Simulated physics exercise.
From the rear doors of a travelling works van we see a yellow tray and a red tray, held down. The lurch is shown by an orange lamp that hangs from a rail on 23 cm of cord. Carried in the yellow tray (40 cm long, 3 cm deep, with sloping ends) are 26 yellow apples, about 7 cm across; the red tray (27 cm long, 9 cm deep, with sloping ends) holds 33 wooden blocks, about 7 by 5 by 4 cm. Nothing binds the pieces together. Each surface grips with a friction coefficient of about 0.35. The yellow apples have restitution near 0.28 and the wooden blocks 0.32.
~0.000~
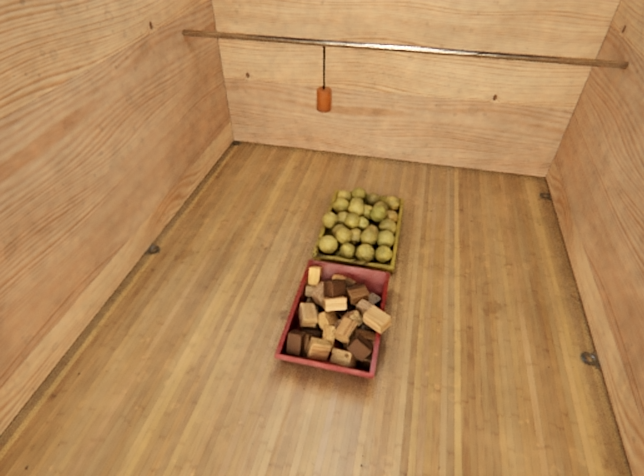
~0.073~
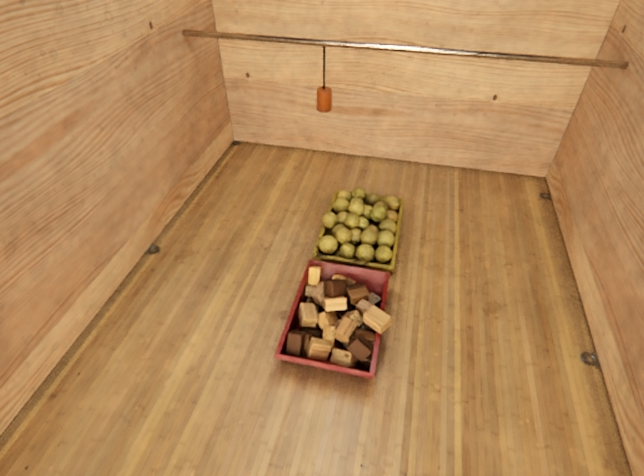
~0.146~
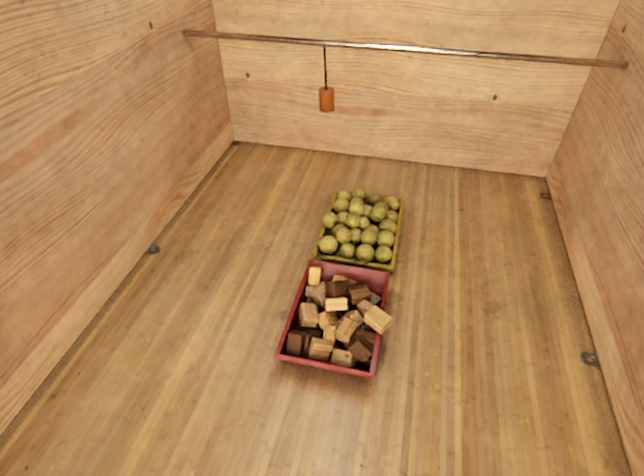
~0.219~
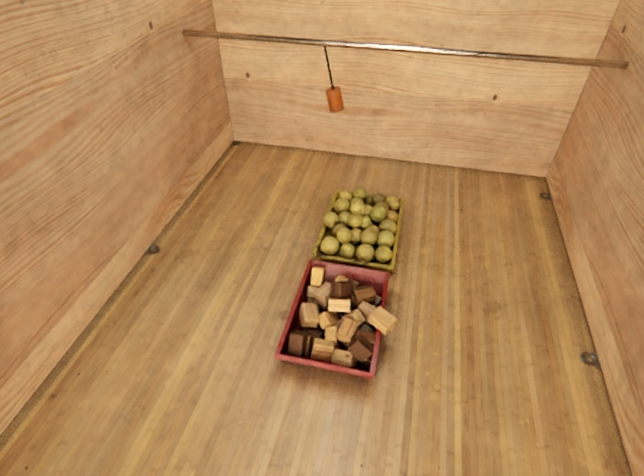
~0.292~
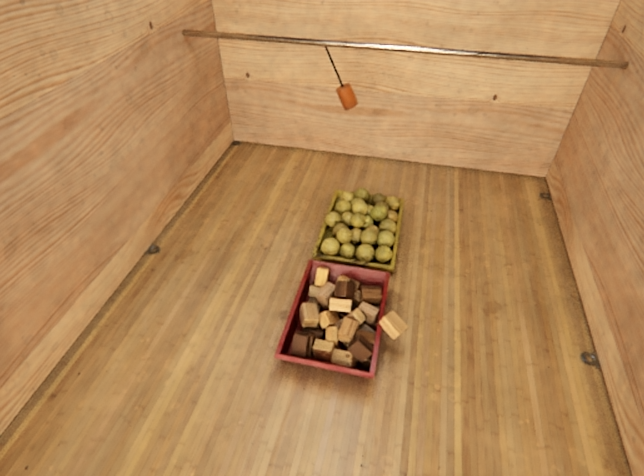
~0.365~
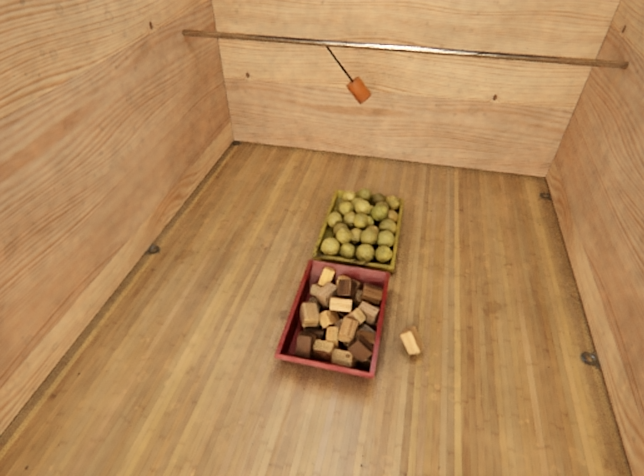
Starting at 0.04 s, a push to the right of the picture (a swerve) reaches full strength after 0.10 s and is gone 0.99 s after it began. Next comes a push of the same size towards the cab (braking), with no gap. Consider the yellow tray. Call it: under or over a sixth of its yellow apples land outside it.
Over.
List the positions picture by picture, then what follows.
In the first picture (we follow the rim corner now nearest the camera), yellow tray at (392, 266); red tray at (372, 373); lamp swung 0°; nothing out yet.
The second picture shows yellow tray at (392, 266); lamp swung 0°.
The third picture shows yellow tray at (392, 266); lamp swung 3°.
The fourth picture shows yellow tray at (392, 266); lamp swung 12°.
The fifth picture shows yellow tray at (392, 266); lamp swung 26°; 1 out, the lowest block at (393, 325).
The sixth picture shows yellow tray at (392, 266); red tray at (372, 373); lamp swung 40°; 1 out, the lowest block at (412, 340).
After 0.73 s, 0 of 26 out of the yellow tray and 1 of 33 out of the red tray.
After 1.18 s, 1 of 26 out of the yellow tray and 1 of 33 out of the red tray.
After 1.81 s, 8 of 26 out of the yellow tray and 1 of 33 out of the red tray.
Outcome (at 2.62 s), 10 of 26 out of the yellow tray and 1 of 33 out of the red tray. Asked share, 10 of 26, 38 per cent.
